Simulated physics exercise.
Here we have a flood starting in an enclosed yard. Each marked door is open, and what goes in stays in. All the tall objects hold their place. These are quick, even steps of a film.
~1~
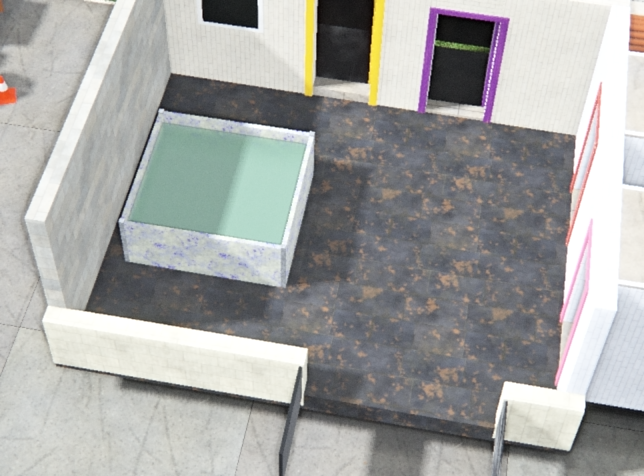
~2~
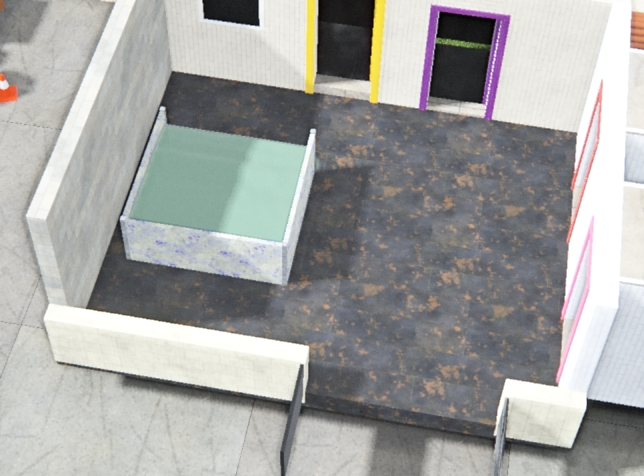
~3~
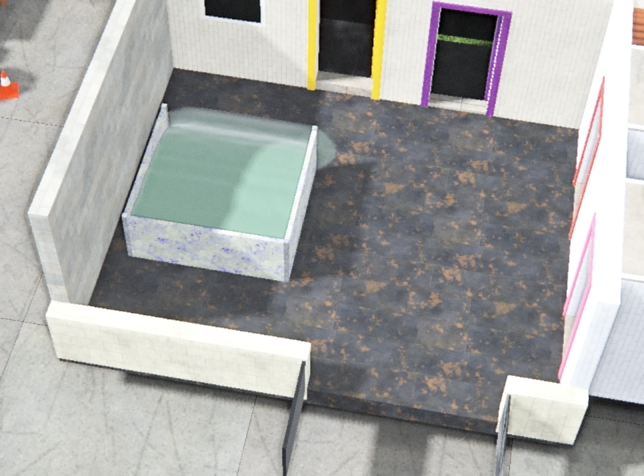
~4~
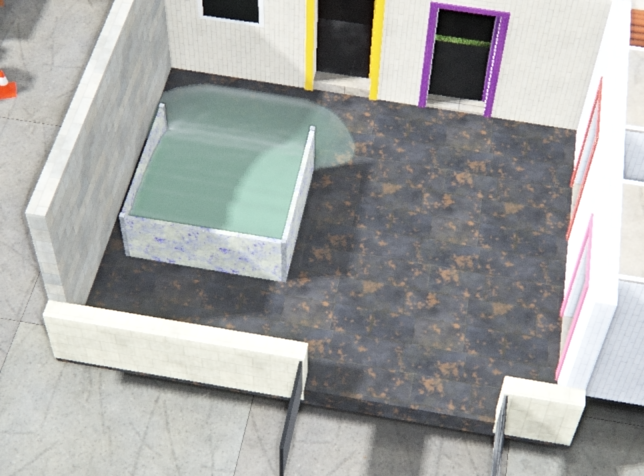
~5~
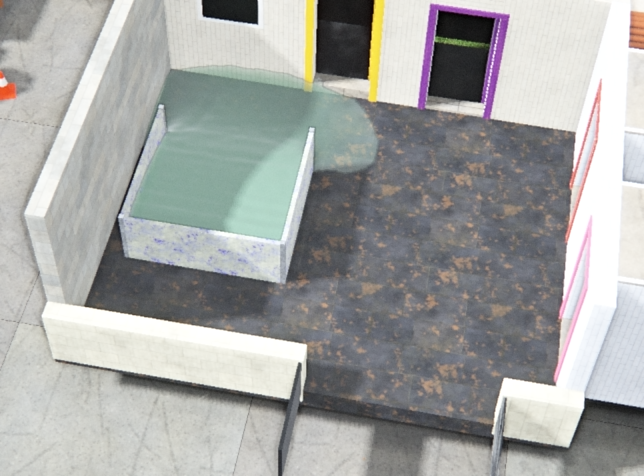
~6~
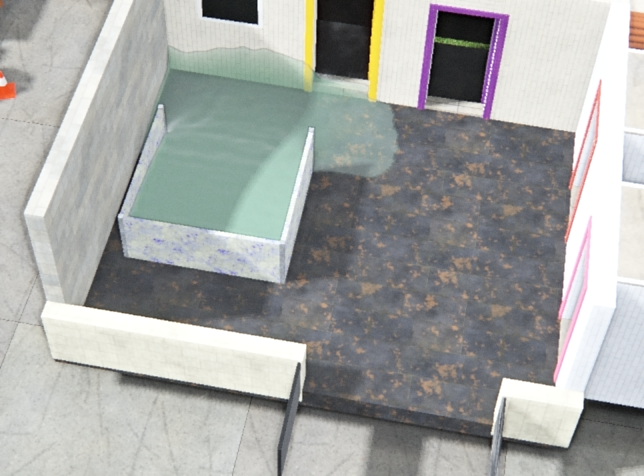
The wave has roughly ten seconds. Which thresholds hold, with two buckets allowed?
One by one: The red door floods; the purple door floods; the yellow door floods; the pink door floods.
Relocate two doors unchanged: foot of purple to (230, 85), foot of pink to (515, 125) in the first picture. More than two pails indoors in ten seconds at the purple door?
My reading: Purple door takes more.
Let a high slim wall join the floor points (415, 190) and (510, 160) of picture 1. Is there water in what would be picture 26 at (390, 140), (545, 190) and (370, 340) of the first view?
In turn: Covered, under water, not flooded.
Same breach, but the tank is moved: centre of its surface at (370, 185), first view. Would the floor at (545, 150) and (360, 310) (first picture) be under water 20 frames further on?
One after the other: Covered, clear.
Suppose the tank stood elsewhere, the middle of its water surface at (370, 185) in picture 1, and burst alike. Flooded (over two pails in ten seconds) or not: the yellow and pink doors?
Then: Yellow door is over; pink door goes over.
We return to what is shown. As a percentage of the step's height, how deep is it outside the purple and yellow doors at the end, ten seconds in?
Roughly 100 per cent, then 50 per cent.
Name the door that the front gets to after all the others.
It is the door marked pink.
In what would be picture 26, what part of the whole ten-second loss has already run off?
About 25 per cent.
A moment on, water covers 25 % of the floor; the red door not reached, the purple door wet at the sill, nothing in, the yellow door over two buckets in, the pink door not reached.
Next, water covers 35 % of the floor; the red door not reached, the purple door under two buckets in, the yellow door far over two buckets in, the pink door not reached.
Then, water covers 60 % of the floor; the red door over two buckets in, the purple door over two buckets in, the yellow door far over two buckets in, the pink door wet at the sill, nothing in.
Later, water covers 90 % of the floor; the red door far over two buckets in, the purple door over two buckets in, the yellow door far over two buckets in, the pink door under two buckets in.
In the end, water covers 95 % of the floor; the red door far over two buckets in, the purple door over two buckets in, the yellow door far over two buckets in, the pink door far over two buckets in.
